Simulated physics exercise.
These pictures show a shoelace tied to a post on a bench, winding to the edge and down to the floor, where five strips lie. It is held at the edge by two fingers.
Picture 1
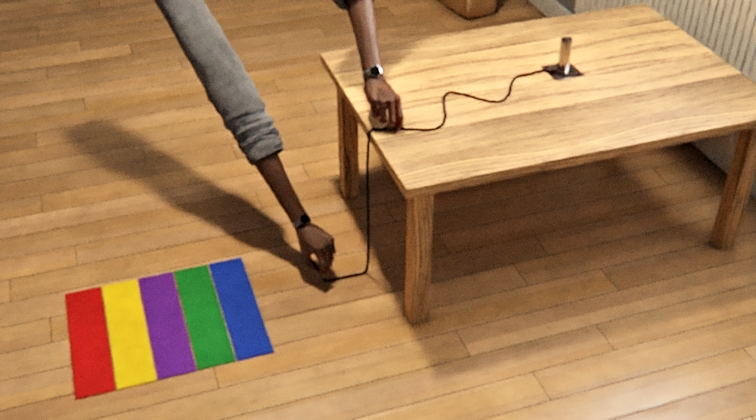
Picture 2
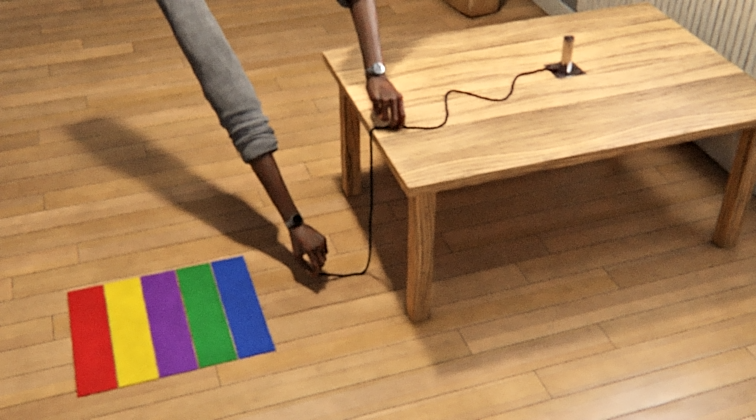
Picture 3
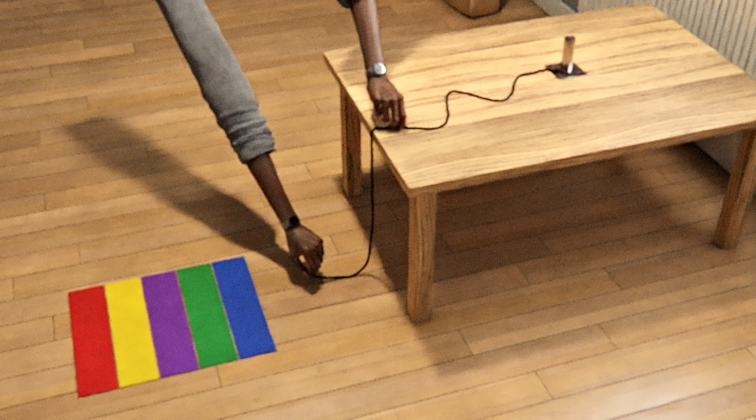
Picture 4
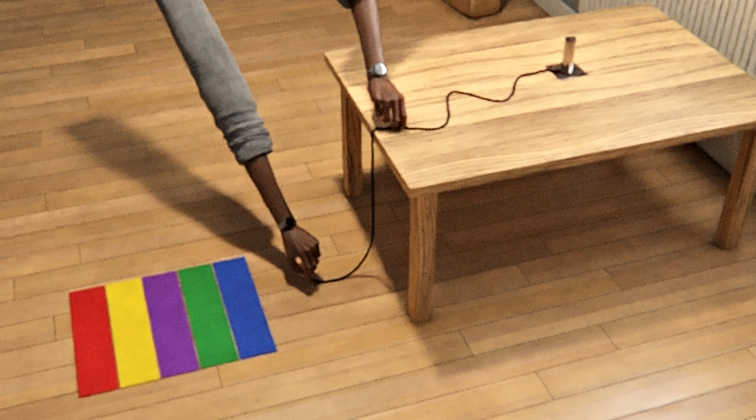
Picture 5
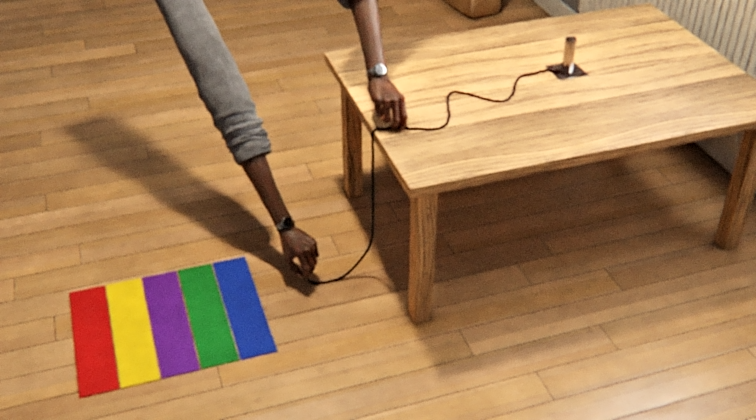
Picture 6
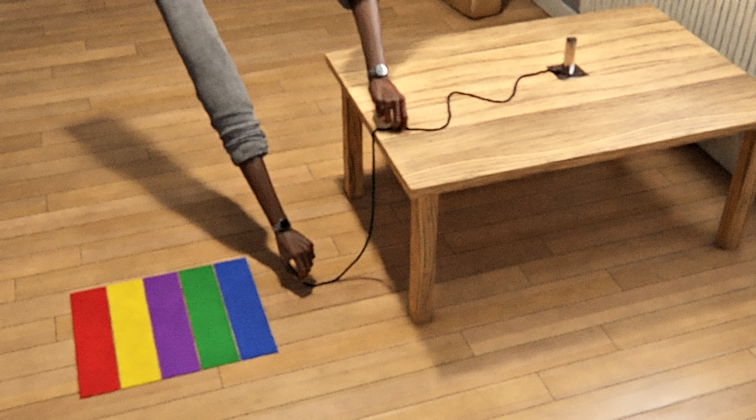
A hand low over the floor drew the end of a dark cord slightly left toward five coloured strips, while another hand stayed at the table's edge, pinning the cord tied to a small post.
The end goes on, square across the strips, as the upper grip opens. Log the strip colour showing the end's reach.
Reach: Yellow strip.
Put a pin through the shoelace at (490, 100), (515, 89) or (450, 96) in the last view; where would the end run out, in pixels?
About (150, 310), (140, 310) and (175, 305).
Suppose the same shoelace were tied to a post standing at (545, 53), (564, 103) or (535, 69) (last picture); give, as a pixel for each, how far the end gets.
Per try, approx.: (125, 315); (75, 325); (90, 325).
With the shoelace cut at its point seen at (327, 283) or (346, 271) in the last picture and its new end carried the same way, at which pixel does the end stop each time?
Going through both, you get (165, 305) and then (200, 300).
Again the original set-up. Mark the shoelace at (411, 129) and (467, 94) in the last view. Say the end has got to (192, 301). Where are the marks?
(360, 161) and (445, 108).
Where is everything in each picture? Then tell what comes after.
End (320, 272); blue (250, 338); green (212, 347); purple (173, 356); yellow (133, 365); red (93, 374), in the first frame.
End (312, 273); shoelace through (524, 74) (486, 98) (448, 114) (384, 128) (372, 193) (370, 256), in the second frame.
End (309, 274), in the third frame.
End (305, 275); shoelace through (525, 75) (487, 99) (449, 115) (386, 128) (373, 194) (365, 257), in the fourth frame.
End (303, 276), in the fifth frame.
End (299, 278); shoelace through (526, 76) (488, 100) (450, 115) (387, 129) (374, 195) (359, 258), in the sixth frame.
Soon after, end near (192, 301); over green.
After that, end near (148, 310); over purple.
At the stop, end near (122, 316); over yellow. It gets as far as the yellow strip.
